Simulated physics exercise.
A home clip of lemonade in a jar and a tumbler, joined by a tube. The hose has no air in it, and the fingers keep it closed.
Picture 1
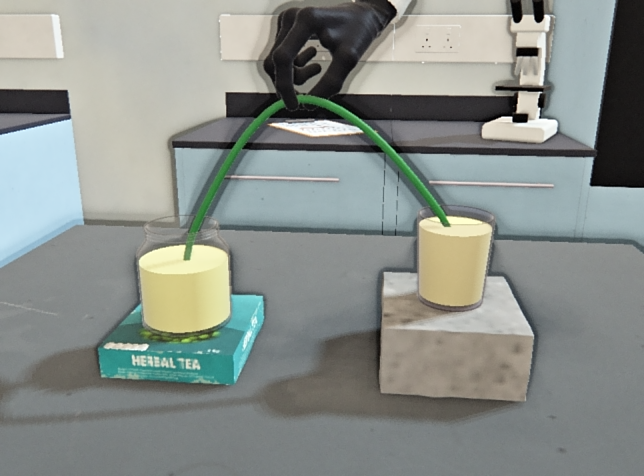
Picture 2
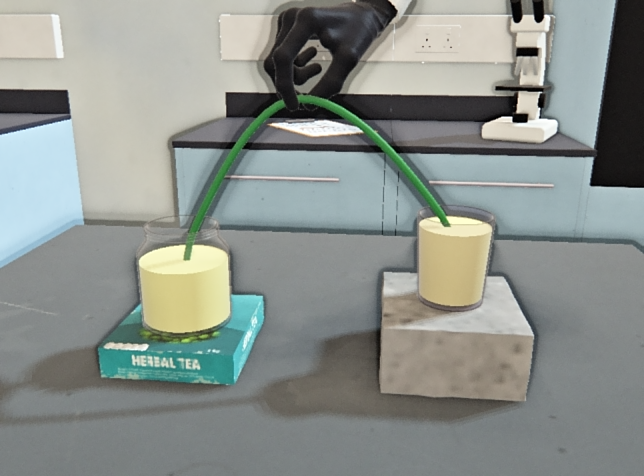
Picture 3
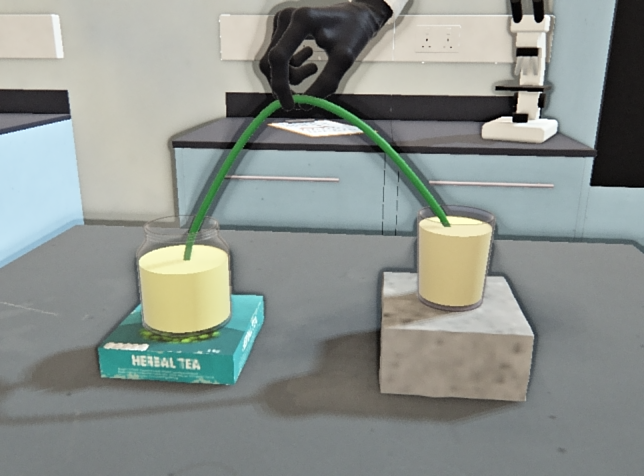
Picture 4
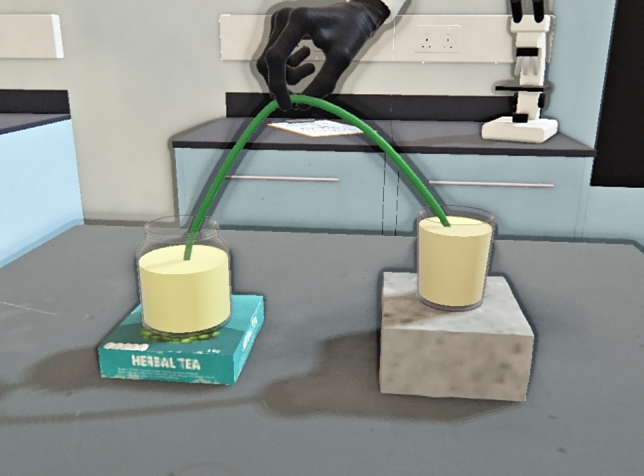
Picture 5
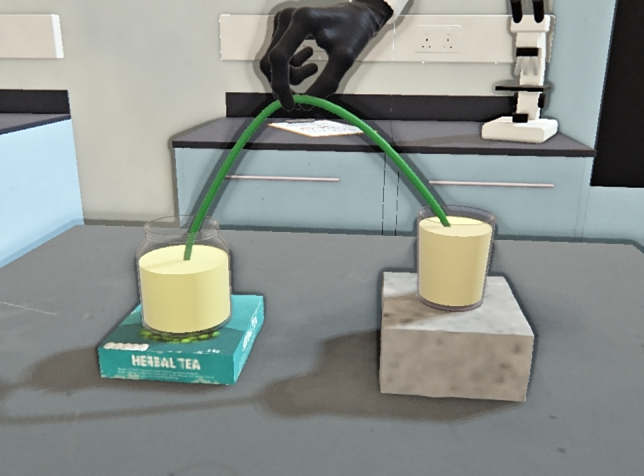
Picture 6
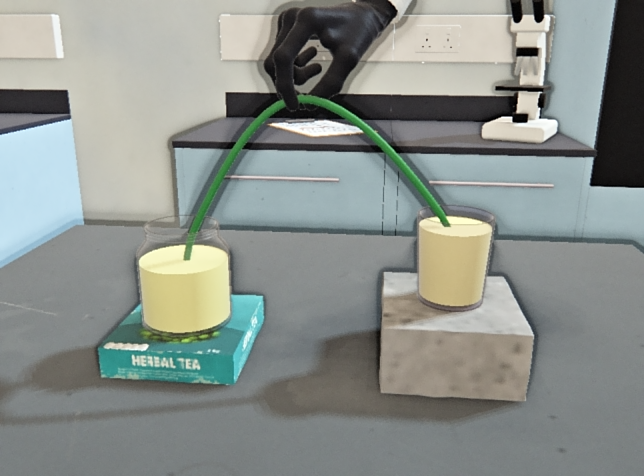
In this clip, a black-gloved hand pinches the top of a green tube linking a jar of pale yellow liquid on a teal herbal tea box, left, and a fuller tumbler on a block, right; the hand barely shifts and the liquid levels stay unchanged.
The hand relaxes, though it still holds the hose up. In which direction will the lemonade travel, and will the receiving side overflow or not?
Flow - leftward, taker - no overflow.
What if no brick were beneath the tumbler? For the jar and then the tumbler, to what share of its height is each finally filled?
50 % and 100 %.
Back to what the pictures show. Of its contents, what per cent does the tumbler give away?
Share passed on: Around 45 percent.
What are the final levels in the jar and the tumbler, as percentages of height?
In turn 80 and 50 per cent.
A moment on, the jar is about two thirds full; the tumbler is about three quarters full.
Further on, the jar is about three quarters full; the tumbler is about half full.
When it is over, the jar is about three quarters full; the tumbler is about half full; the two surfaces are level.
